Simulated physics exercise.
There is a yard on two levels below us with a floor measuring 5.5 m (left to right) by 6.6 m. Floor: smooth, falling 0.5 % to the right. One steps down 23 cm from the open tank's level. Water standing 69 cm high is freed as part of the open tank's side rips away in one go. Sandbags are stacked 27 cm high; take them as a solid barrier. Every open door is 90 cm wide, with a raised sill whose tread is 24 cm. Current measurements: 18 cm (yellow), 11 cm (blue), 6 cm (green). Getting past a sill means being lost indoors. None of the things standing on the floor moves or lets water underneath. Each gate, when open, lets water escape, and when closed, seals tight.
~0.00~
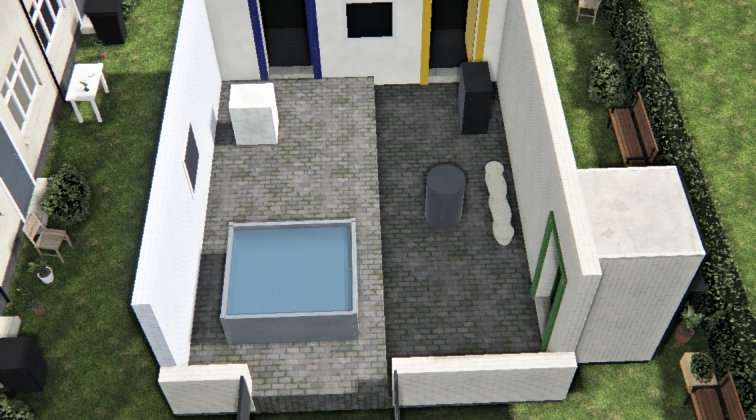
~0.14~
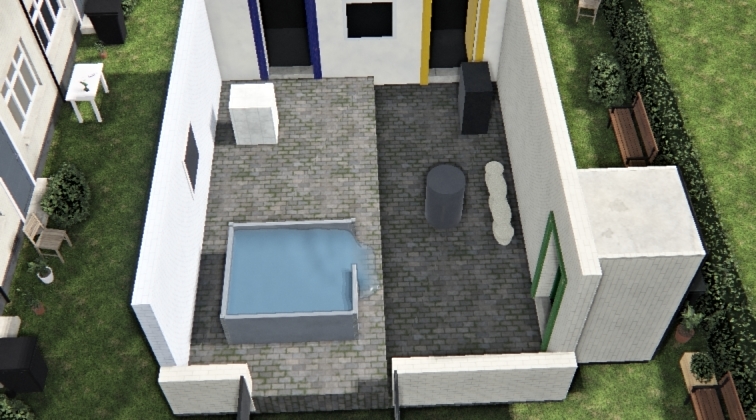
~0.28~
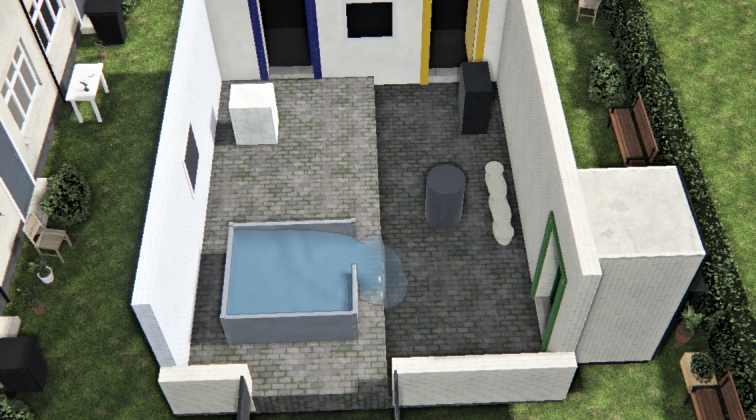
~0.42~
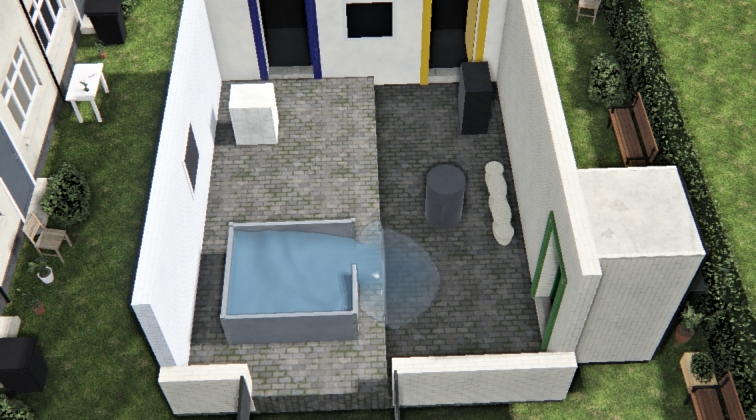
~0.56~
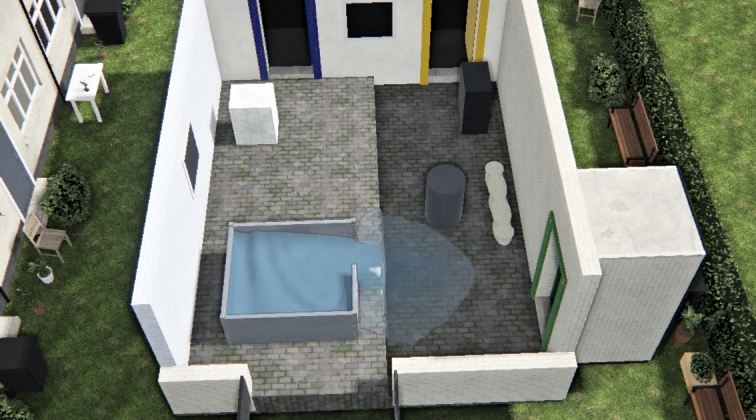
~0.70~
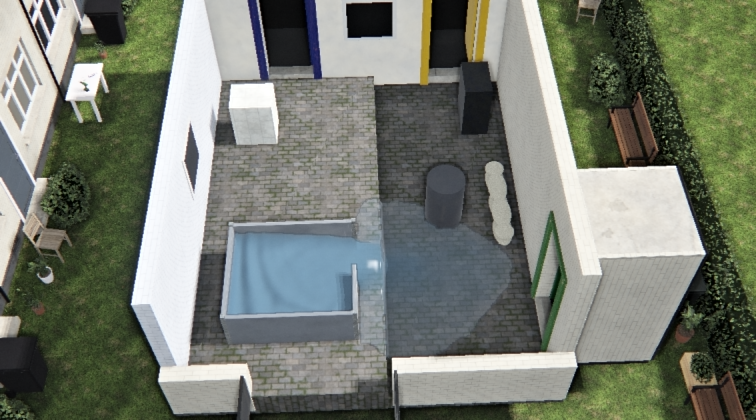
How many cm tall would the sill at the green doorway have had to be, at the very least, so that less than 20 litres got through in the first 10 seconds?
It needed to be roughly 20 cm tall.
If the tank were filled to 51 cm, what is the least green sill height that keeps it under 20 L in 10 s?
Something near 13.5 cm should do.
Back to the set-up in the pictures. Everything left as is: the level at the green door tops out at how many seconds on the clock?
Peak time: About 2.0 s.
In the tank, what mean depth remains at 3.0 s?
About 31 cm.
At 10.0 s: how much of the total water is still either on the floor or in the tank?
What remains is some 86 per cent of the water.
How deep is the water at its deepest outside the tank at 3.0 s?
Max depth: Around 29 cm.
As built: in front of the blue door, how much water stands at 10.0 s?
Roughly 0.0 cm deep.
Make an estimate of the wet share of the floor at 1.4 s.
Around 25 per cent of the floor.
After 1.4 s water covers 25 % of the floor, deepest (38 cm) near (488, 237); 14 cm at the green door, 11 litres in over its 6 cm sill.
After 3.0 s water covers 45 % of the floor, deepest (29 cm) near (541, 368); 18 cm at the green door, 128 litres in over its 6 cm sill.
After 10.0 s water covers 50 % of the floor, deepest (16 cm) near (523, 262); 11 cm at the green door, 273 litres in over its 6 cm sill.
At the green door as built, the water arrived by 1.1 s and peaked near 21 cm at 2.0 s.
With a sill of 17.5 cm, 36 litres would have come in within the 10 s; with 23.5 cm, 6 litres. So under 20 litres takes about 20 cm.
